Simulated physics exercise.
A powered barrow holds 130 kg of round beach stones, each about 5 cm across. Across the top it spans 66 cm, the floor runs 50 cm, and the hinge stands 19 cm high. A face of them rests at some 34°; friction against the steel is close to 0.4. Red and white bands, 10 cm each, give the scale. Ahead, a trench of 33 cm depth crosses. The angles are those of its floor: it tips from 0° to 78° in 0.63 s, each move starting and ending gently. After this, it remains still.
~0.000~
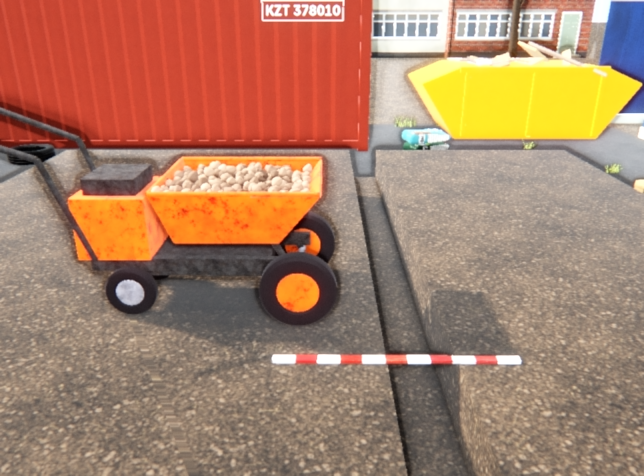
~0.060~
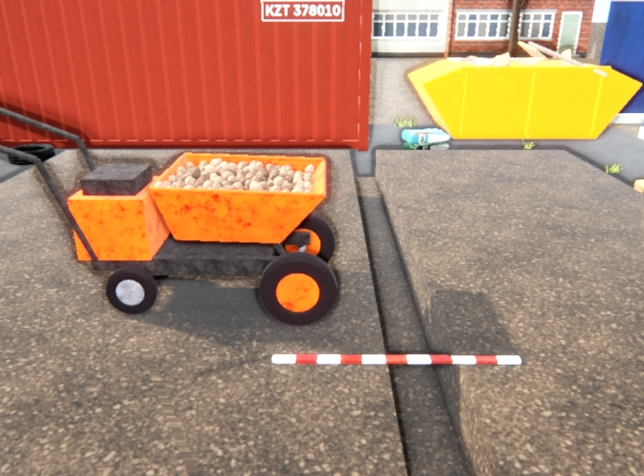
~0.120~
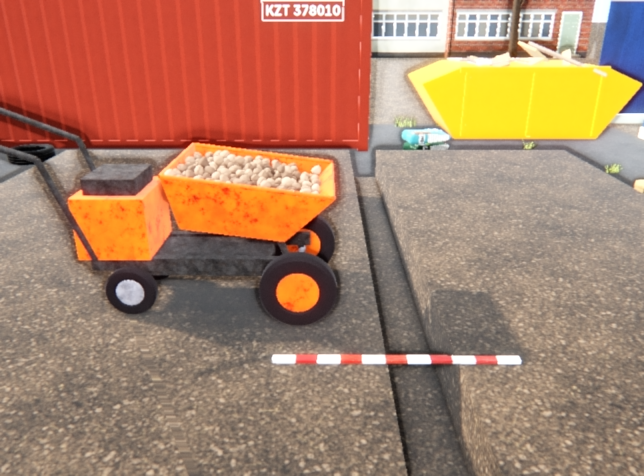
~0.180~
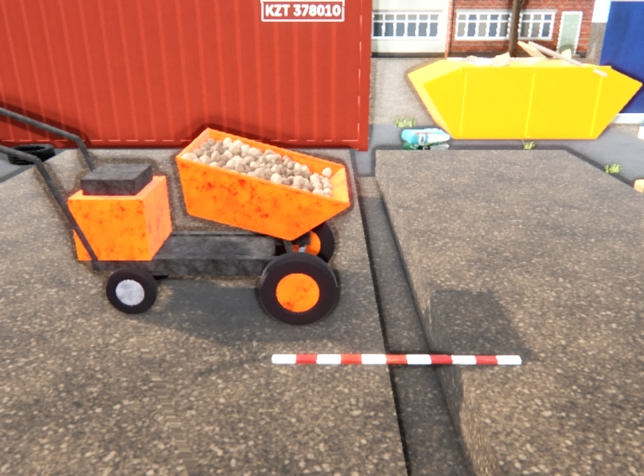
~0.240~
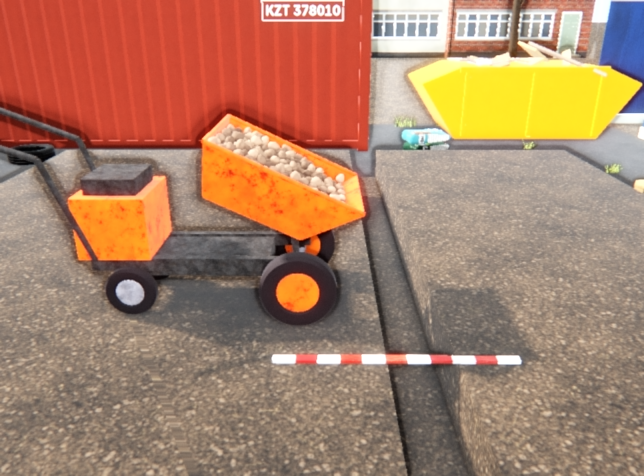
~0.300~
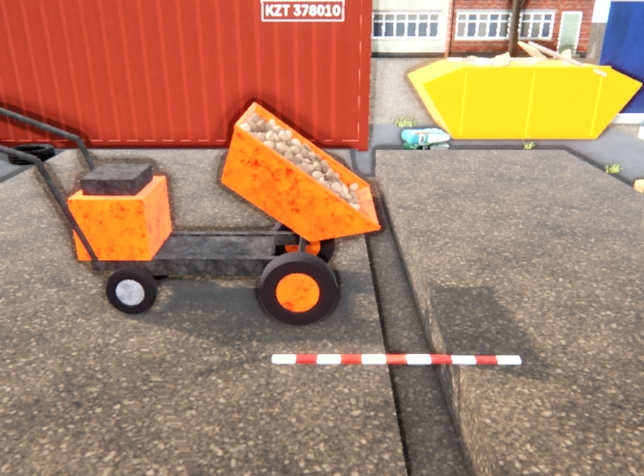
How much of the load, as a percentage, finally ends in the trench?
I would put it at about 36 per cent.
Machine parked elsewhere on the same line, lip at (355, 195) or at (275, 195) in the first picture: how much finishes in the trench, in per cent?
10 % and 85 %.
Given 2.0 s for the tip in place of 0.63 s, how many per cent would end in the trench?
That would give about 60 percent.
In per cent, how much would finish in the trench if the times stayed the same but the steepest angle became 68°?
Then about 40 per cent.
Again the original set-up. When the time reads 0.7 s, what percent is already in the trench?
Some 20 per cent.
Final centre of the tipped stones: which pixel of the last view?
Around (470, 293).
After 0.5 s the floor is at 65°; 100 % in the tray; the foremost stones are at (393, 239).
After 0.7 s the floor is at 78°; 41 % in the tray, 21 % in the trench, 39 % past the trench; the foremost stones are at (484, 296).
After 1.1 s the floor is at 78°; 0 % in the tray, 35 % in the trench, 65 % past the trench; the foremost stones are past the picture's edge.
After 3.0 s the floor is at 78°; 0 % in the tray, 36 % in the trench, 64 % past the trench; the foremost stones are past the picture's edge.
